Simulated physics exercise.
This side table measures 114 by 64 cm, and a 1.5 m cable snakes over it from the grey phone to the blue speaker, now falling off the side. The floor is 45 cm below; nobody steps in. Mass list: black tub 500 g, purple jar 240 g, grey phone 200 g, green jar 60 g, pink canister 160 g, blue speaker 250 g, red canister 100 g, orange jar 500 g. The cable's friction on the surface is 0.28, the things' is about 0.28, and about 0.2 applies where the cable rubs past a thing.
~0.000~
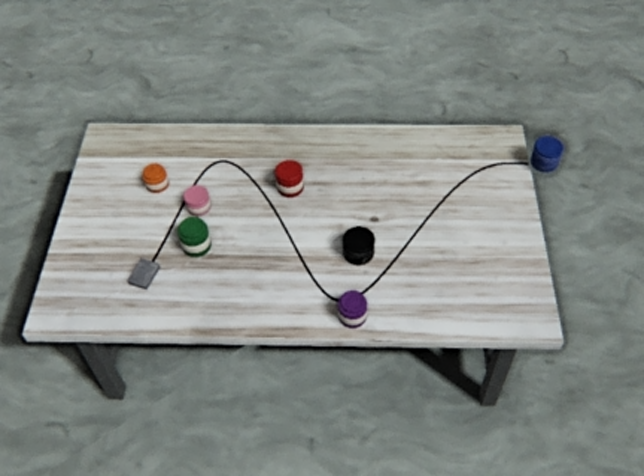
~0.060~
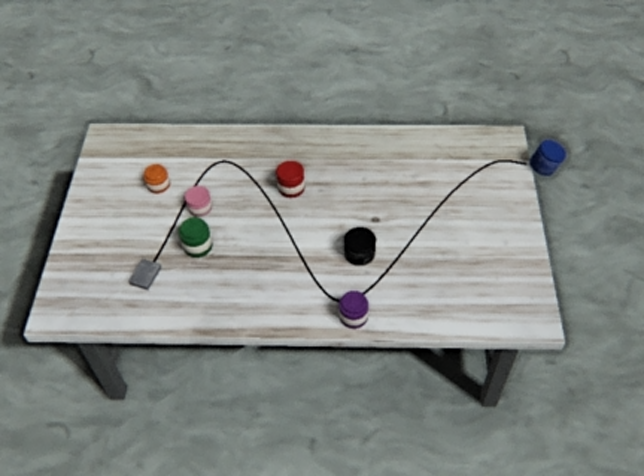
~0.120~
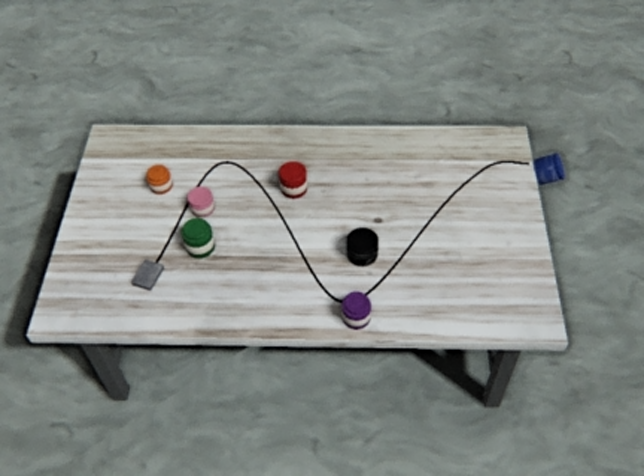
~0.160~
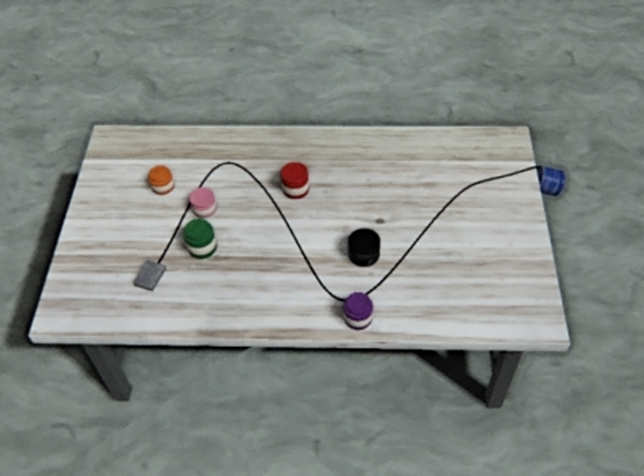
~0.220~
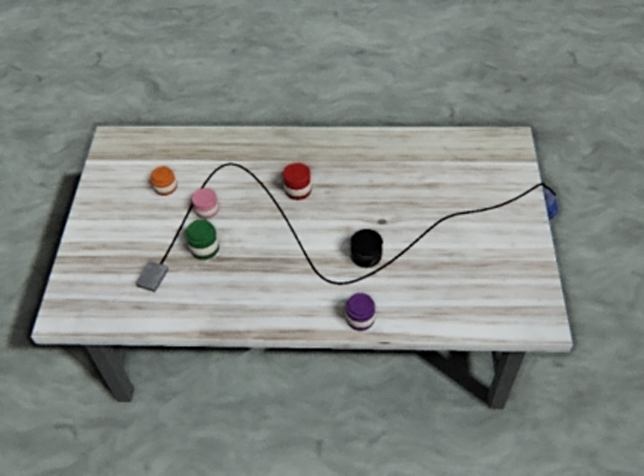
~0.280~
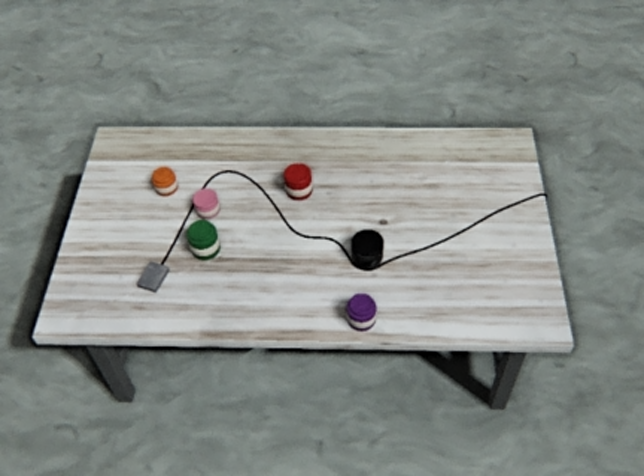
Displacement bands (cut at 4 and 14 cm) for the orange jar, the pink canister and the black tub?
At the end, the orange jar probably ends up right by its start; the pink canister probably ends up somewhere in between; the black tub probably ends up right by its start.
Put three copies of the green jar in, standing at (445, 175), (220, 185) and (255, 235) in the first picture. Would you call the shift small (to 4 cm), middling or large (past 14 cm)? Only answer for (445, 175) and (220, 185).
Taking them in that order, the first shows only a little movement and the second shows a lot of movement.
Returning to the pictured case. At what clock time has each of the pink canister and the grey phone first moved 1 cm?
Pink canister 0.38 s, grey phone not at all.
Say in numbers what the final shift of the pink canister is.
For the pink canister, I'd say close to 6 cm.
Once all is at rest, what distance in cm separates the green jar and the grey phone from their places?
Final places, approx.: Green jar 0 cm off, grey phone 0 cm off.
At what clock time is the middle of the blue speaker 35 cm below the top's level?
Close to 0.34 s.
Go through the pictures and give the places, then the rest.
Shows, orange jar (153, 170); pink canister (196, 194); black tub (359, 238); cable runs through (474, 173) (402, 251) (310, 273) (255, 182) (180, 210), in the first frame.
Shows, blue speaker (550, 149); cable runs through (475, 173) (311, 273) (181, 210), in the second frame.
Shows, blue speaker (549, 169); cable runs through (477, 174) (313, 274) (184, 211), in the third frame.
Shows, blue speaker (548, 181); cable runs through (490, 180) (315, 274) (186, 212), in the fourth frame.
Shows, blue speaker (543, 205); cable runs through (534, 188) (319, 275) (188, 213), in the fifth frame.
Shows, orange jar (163, 174); pink canister (205, 197); black tub (368, 241); cable runs through (469, 228) (268, 196) (189, 213), in the sixth frame.
By 0.5 s, the cable's tail end at (163, 263); pink canister 6 cm off its start, blue speaker over the edge.
By 0.7 s, the cable's tail end at (163, 263); pink canister 6 cm off its start, blue speaker over the edge.
By 1.0 s, the cable's tail end at (163, 263); pink canister 6 cm off its start at (212, 216), blue speaker over the edge.
By 1.2 s, the cable's tail end at (163, 263); pink canister 6 cm off its start, blue speaker over the edge.
By 2.4 s, the cable's tail end at (163, 263); pink canister 6 cm off its start at (212, 216), black tub 0 cm off its start at (368, 241), orange jar 0 cm off its start at (163, 174), blue speaker over the edge.
